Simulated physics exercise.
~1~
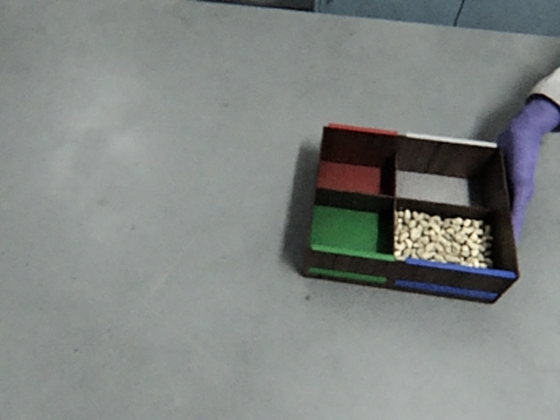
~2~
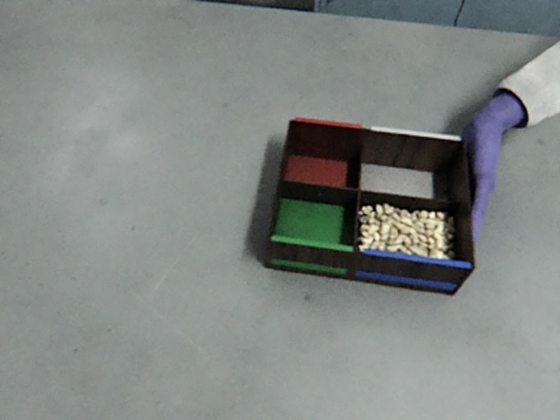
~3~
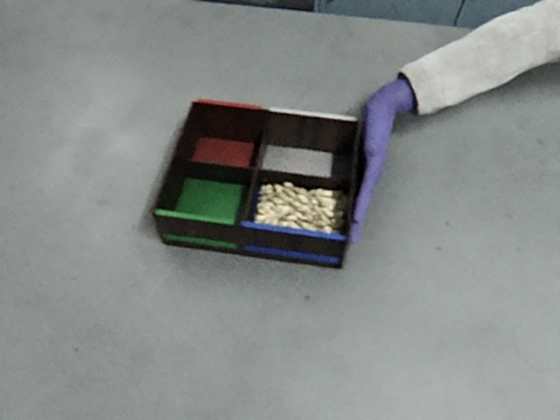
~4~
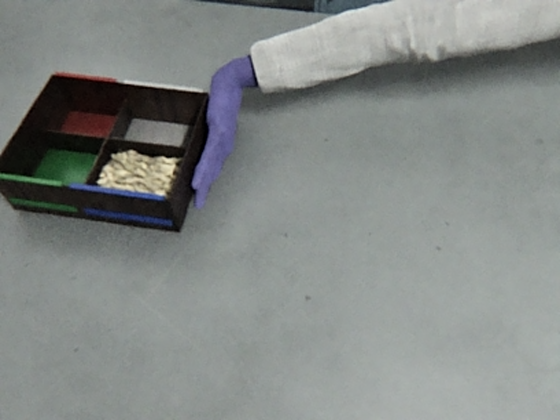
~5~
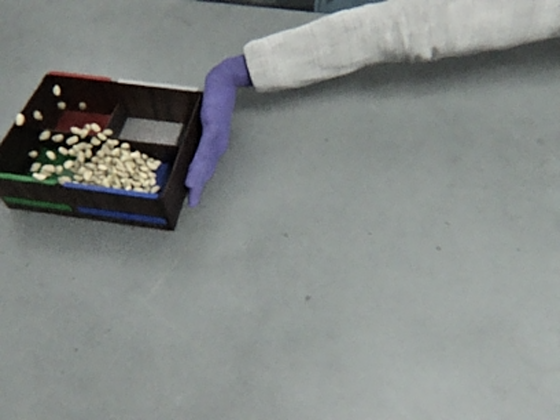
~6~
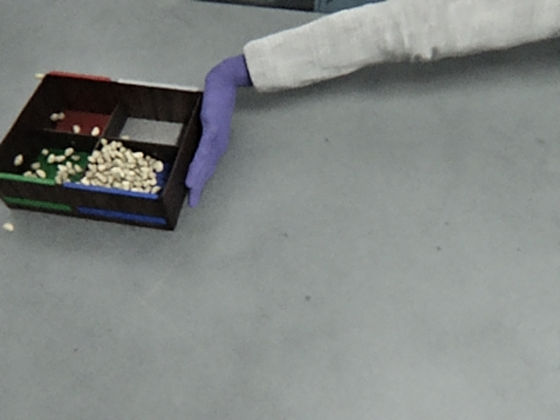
Purple-gloved hand pushing a divided tray left and stopping, white beans spilling from the blue section into green and red ones.
